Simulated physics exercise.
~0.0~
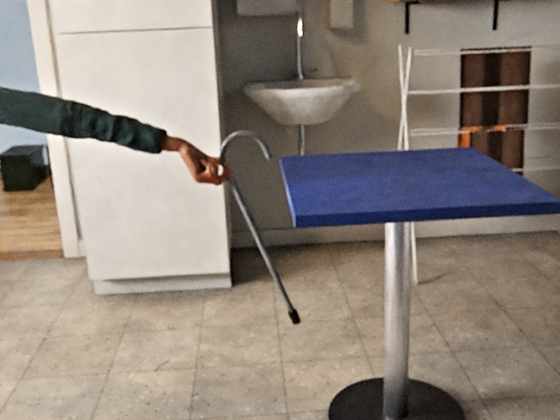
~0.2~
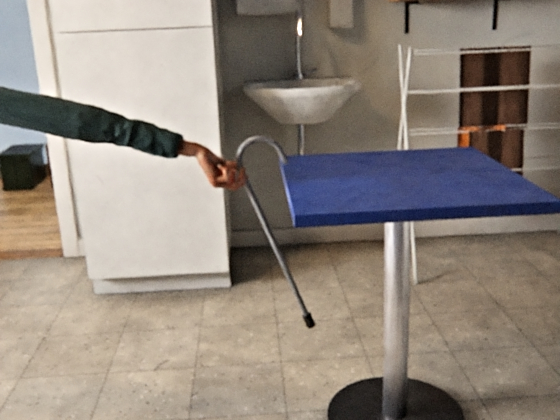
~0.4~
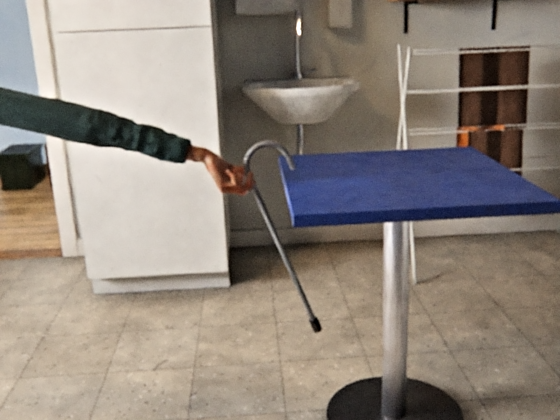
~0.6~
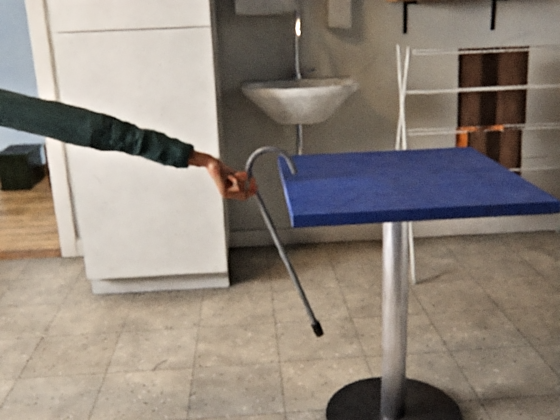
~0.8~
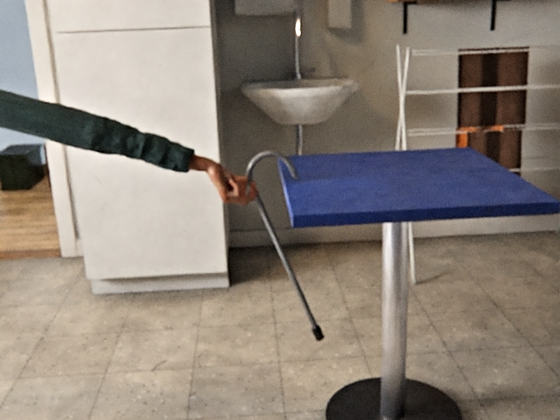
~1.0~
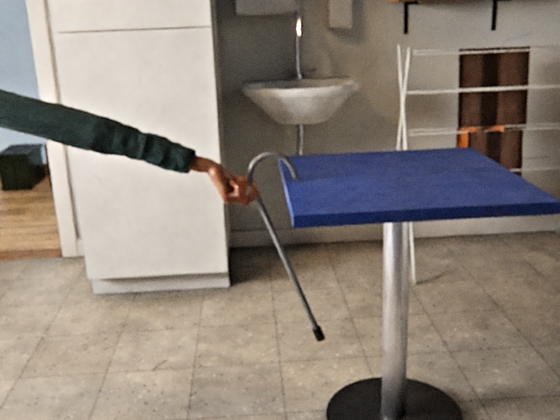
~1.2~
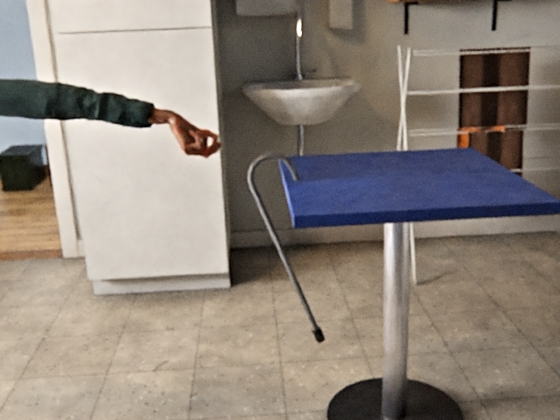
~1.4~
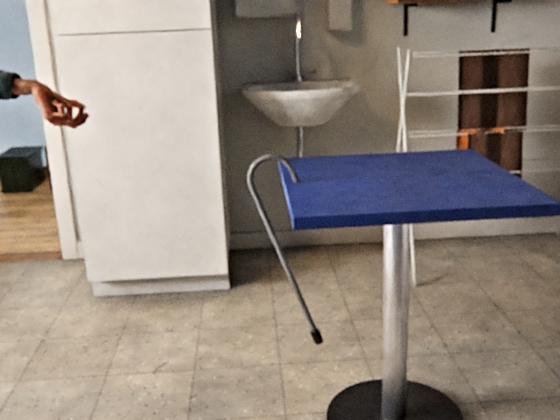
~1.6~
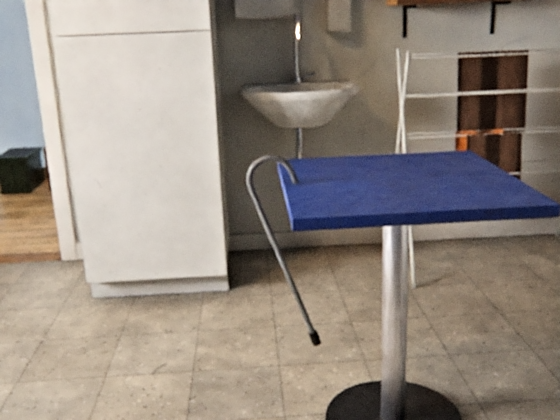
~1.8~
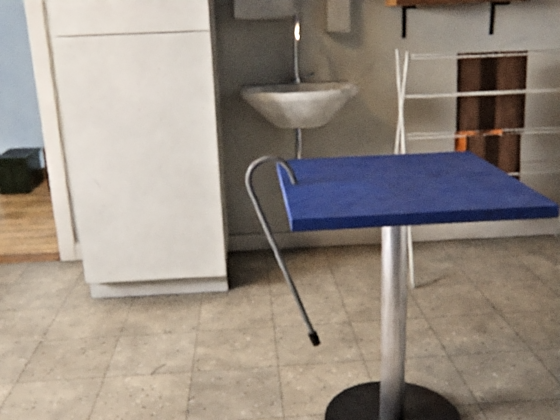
The footage shows a hand in a dark green sleeve moving a grey cane right and hooking its curved handle over the left edge of a small blue table near a sink. The hand lets go and withdraws left, and the cane stays hanging at a slant.
